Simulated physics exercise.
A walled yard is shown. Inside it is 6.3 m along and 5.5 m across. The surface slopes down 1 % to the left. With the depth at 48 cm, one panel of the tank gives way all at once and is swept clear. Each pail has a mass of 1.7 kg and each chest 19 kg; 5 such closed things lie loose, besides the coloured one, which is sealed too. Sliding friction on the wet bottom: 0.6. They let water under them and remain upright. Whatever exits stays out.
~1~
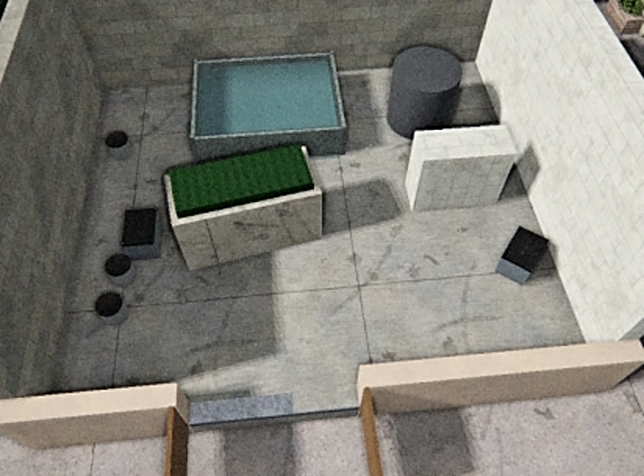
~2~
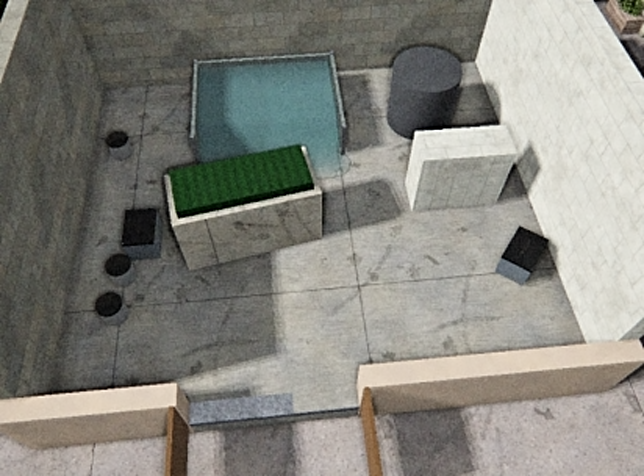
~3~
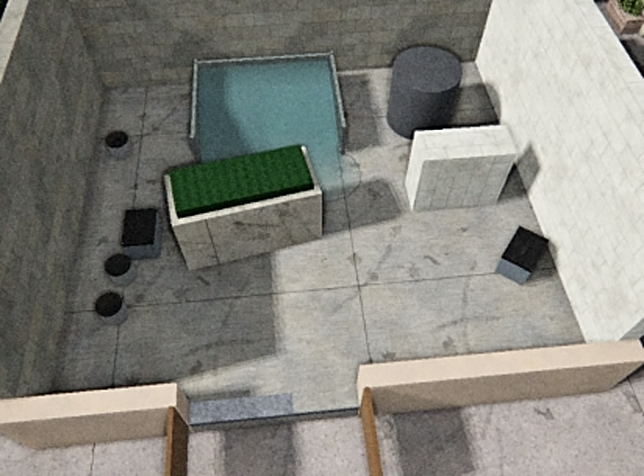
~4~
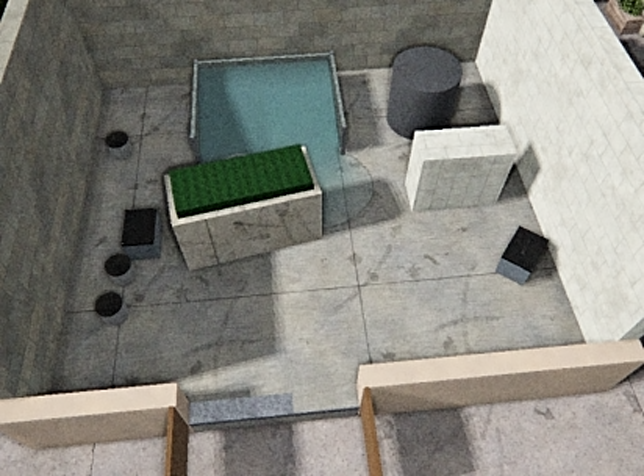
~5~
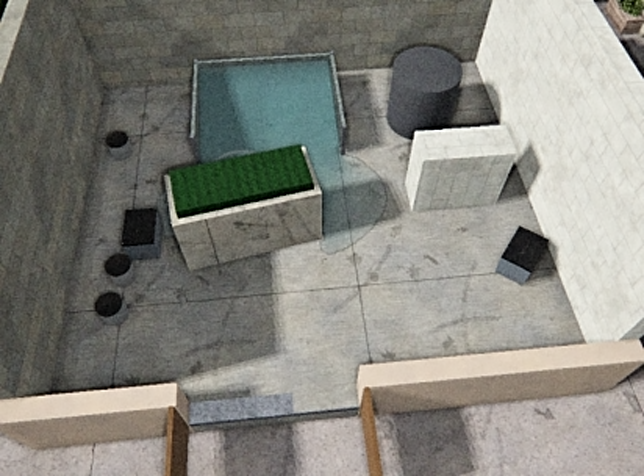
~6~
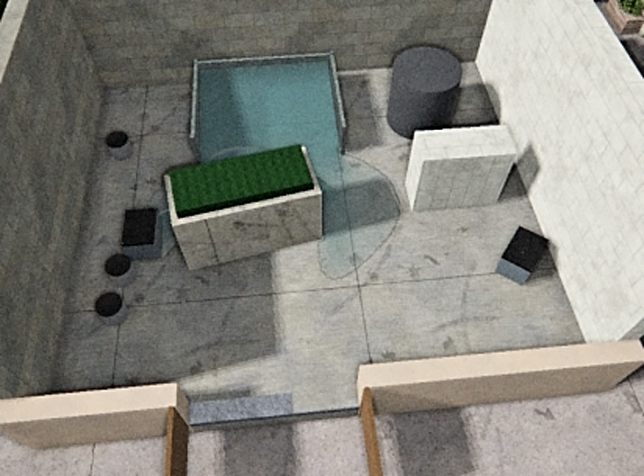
The clip opens on a walled yard with a full tank of bluish water behind a green-topped planter. The tank's near side gives way, and water spreads across the paving, around the planter's right end and then past its left end. The surrounding blocks and pots stay still.
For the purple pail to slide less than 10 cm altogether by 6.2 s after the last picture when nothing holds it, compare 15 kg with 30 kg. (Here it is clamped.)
I expect that neither weight holds it.
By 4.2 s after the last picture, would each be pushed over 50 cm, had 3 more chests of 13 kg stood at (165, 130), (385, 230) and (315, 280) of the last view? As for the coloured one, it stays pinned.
Results, in sequence: Not exceeded / exceeded / not exceeded.
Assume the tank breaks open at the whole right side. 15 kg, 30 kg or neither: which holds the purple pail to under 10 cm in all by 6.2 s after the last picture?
That way round, the lesser mass holds.
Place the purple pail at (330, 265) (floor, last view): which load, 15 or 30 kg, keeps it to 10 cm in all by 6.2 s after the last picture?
Lab note - result: Lighter mass suffices.
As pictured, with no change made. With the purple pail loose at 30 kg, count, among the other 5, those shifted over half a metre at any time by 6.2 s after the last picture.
Answer: 4.
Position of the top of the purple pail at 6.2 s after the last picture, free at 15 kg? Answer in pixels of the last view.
About pixel (118, 104).
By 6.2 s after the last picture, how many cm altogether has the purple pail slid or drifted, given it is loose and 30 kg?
I'd say close to 80 cm in total.
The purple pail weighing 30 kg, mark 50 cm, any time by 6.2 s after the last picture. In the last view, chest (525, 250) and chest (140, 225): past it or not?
Taking them as asked: Not beyond and beyond.
Then, 0.6 s after the last picture the purple pail would be 104 cm from its start with 15 kg and 21 cm from its start with 30 kg; 30 cm of water round it then.
Then, 2.3 s after the last picture the purple pail would be 235 cm from its start with 15 kg and 71 cm from its start with 30 kg; 11 cm of water round it then.
Then, 4.2 s after the last picture the purple pail would be 242 cm from its start with 15 kg and 71 cm from its start with 30 kg; 7 cm of water round it then.
Then, 6.2 s after the last picture the purple pail would be 242 cm from its start with 15 kg and 71 cm from its start with 30 kg; 6 cm of water round it then.
